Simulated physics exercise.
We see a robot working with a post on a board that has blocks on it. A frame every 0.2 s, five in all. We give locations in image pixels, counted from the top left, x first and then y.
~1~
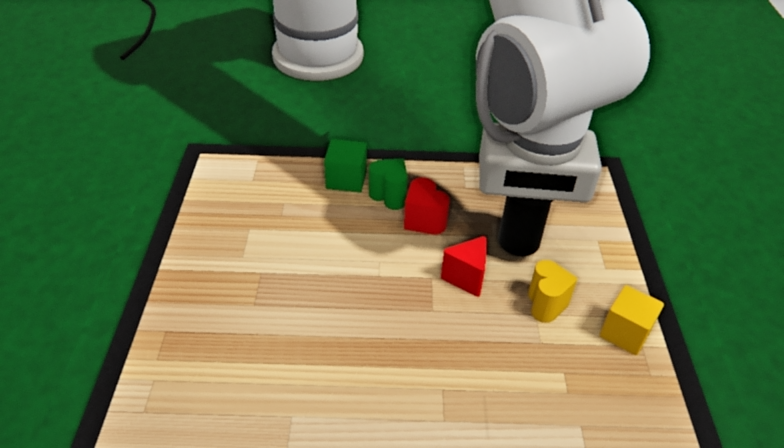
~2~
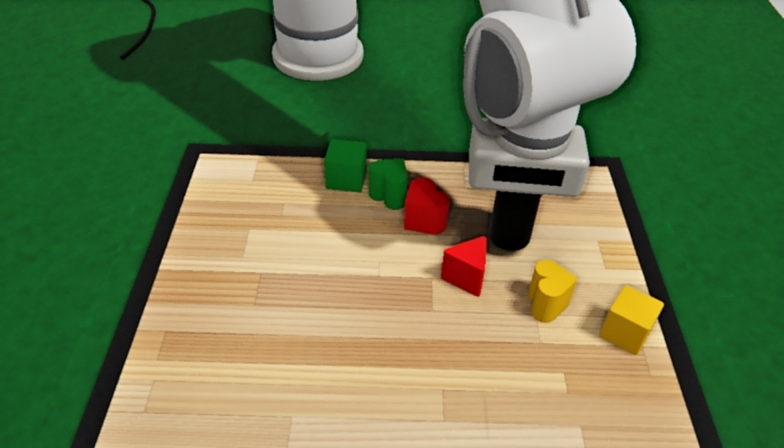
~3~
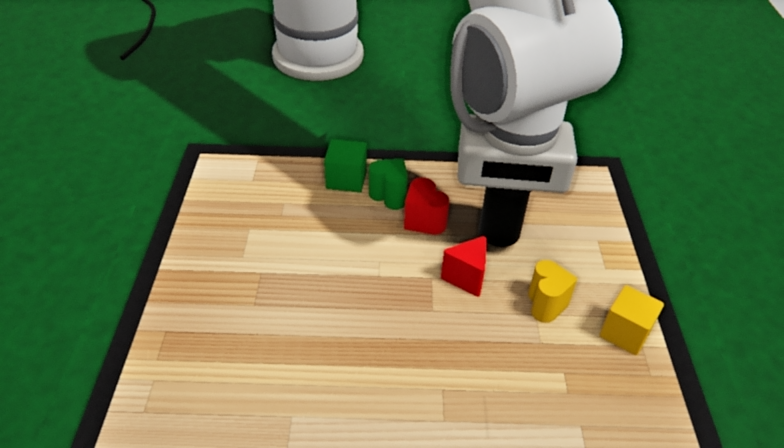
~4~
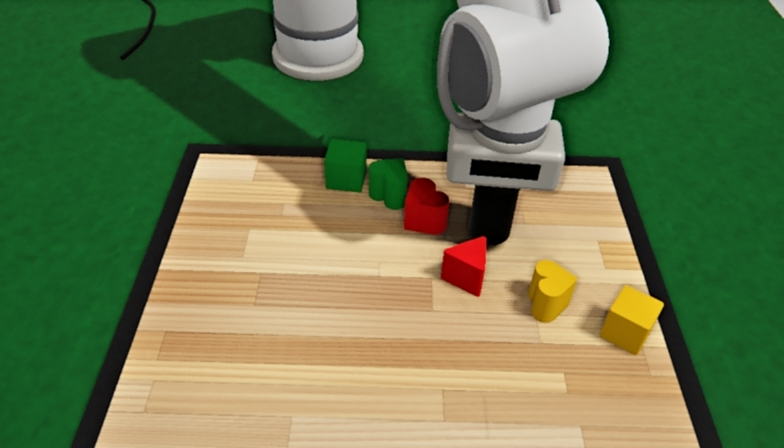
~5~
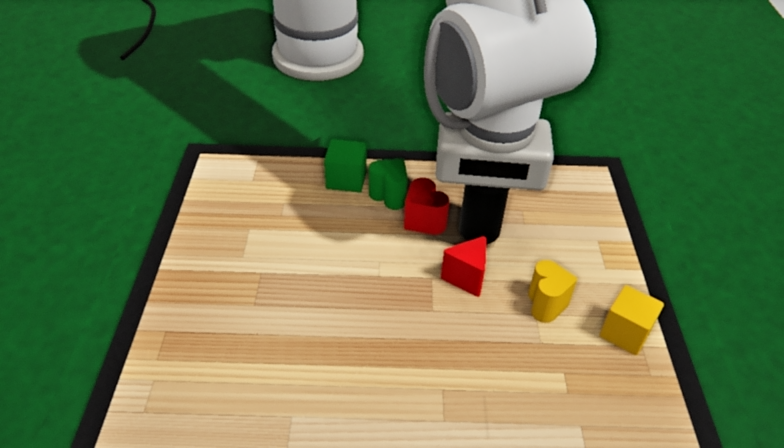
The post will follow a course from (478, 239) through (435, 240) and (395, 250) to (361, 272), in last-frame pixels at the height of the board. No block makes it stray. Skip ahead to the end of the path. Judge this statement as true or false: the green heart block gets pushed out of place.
The statement is true.
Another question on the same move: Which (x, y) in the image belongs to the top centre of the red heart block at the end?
The middle of its upper face will lie at (400, 187).
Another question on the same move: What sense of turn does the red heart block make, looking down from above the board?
I'd predict that, seen from above, the red heart block rotates clockwise.
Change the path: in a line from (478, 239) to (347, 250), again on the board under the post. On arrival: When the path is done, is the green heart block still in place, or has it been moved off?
It is shifted.
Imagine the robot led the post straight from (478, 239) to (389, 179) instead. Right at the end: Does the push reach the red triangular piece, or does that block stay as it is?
From what I can tell, it will keep its place.
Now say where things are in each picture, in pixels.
Post's lower end at (519, 242); green heart block at (391, 169); red heart block at (426, 193); red triangular piece at (471, 252), in the first frame.
Post at (509, 236); blocks still, in the second frame.
Post at (499, 233); blocks still, in the third frame.
Post at (489, 231); blocks still, in the fourth frame.
Post at (480, 230); green heart block at (391, 169); red heart block at (426, 193); red triangular piece at (471, 252), in the fifth frame.
What follows on the original path. One third of the way, post at (436, 231); green heart block at (386, 165); red heart block at (408, 187), turned 35° clockwise.
Two thirds of the way, post at (394, 242); green heart block at (385, 163); red heart block at (400, 187), turned 65° clockwise.
At the end, post at (361, 263); green heart block at (385, 163); red heart block at (400, 187), turned 65° clockwise; red triangular piece still.
